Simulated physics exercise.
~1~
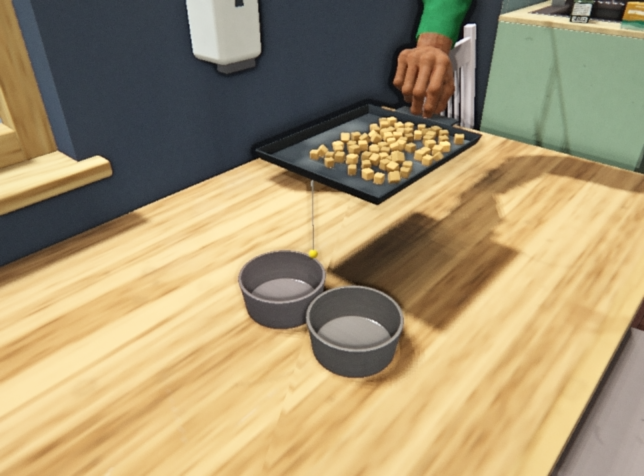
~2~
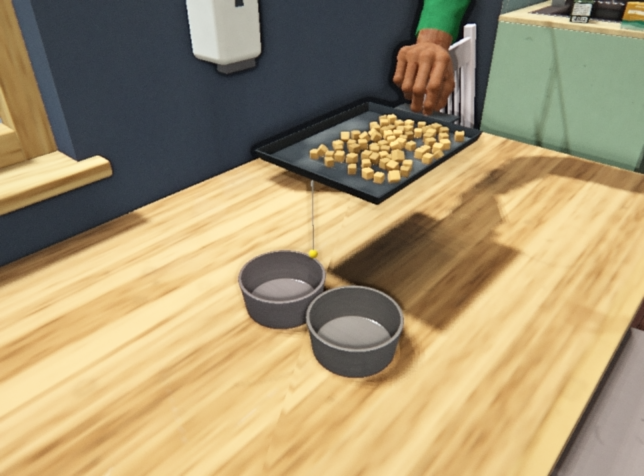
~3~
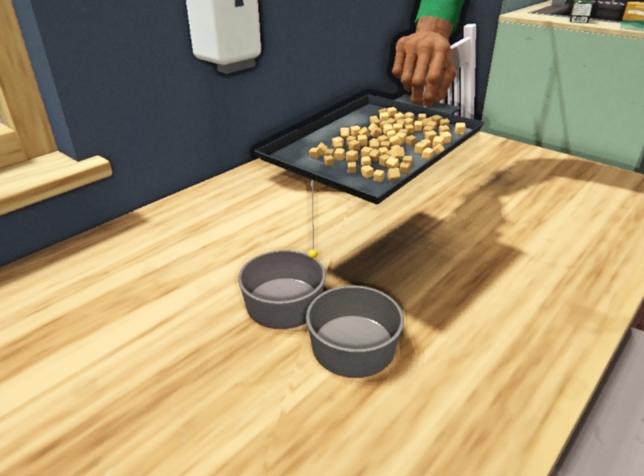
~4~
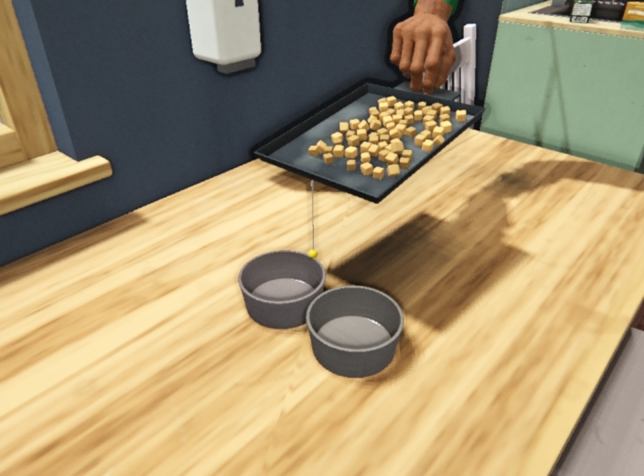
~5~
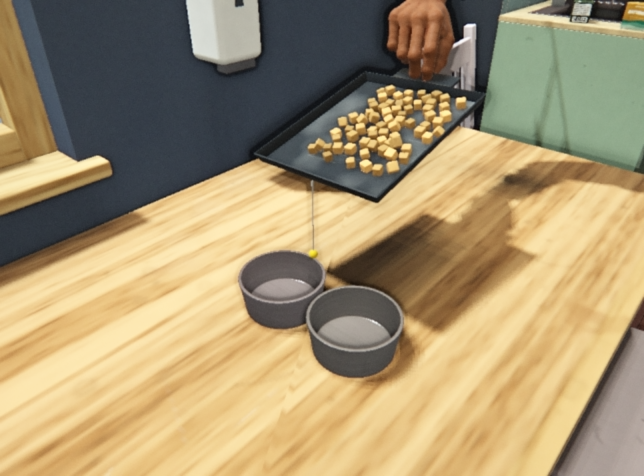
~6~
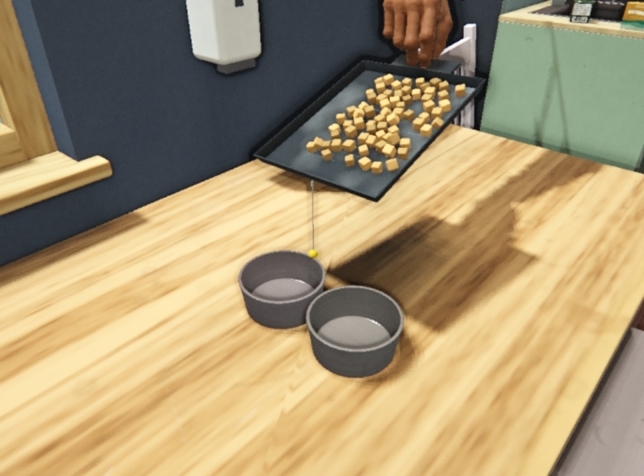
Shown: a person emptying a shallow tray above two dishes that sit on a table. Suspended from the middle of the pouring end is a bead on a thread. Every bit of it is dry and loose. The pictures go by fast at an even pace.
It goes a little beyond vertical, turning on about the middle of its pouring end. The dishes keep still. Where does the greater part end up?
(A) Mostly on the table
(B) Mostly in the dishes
(B) Mostly in the dishes.
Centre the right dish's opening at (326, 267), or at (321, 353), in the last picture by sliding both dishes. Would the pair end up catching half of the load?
Well, the minor share the first time and the minor share the second time.
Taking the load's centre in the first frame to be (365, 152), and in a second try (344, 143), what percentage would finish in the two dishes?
Close to 70 per cent, followed by close to 50 per cent.
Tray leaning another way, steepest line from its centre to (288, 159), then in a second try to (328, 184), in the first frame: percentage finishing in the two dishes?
I'd say roughly 20 percent with the first slope, 90 percent with the other.
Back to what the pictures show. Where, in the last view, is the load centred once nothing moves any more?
Close to (278, 296), more or less.
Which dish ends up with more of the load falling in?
Of the two, the left-side one is the fuller.
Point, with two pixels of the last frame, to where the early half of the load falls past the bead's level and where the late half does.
Early half (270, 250), late half (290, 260).
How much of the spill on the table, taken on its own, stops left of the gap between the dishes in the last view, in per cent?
Looks like close to 100 per cent of it.
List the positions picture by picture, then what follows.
In the first picture, corners of the pouring end (261, 150) and (378, 194), level; middle of the load (383, 147), small wooden cubes; left dish (252, 307); right dish (324, 354); bead on its thread (313, 254).
In the second picture, corners of the pouring end (261, 150) and (378, 194), level; middle of the load (383, 146).
In the third picture, corners of the pouring end (260, 150) and (377, 194), tipped barely, lowest at the left corner; middle of the load (383, 141).
In the fourth picture, corners of the pouring end (260, 151) and (377, 194), tipped a little, lowest at the left corner; middle of the load (383, 134).
In the fifth picture, corners of the pouring end (259, 152) and (376, 193), tipped a little, lowest at the left corner; middle of the load (382, 127).
In the sixth picture, corners of the pouring end (259, 153) and (375, 193), tipped clearly, lowest at the left corner; middle of the load (380, 121); left dish (252, 307); right dish (324, 354).
Just after the last frame, tray tipped steeply; the larger part on the tray; just a few in the right dish; just a few in the left dish; about a tenth in the air.
A moment on, tray tipped past a quarter turn; just a few on the tray; about a tenth in the right dish; roughly half in the left dish; roughly a quarter outside both; roughly a quarter in the air.
Further on, tray tipped past a quarter turn; about a tenth in the right dish; roughly two thirds in the left dish; roughly a quarter outside both.
When it is over, tray tipped past a quarter turn; about a tenth in the right dish; roughly two thirds in the left dish; roughly a quarter outside both.
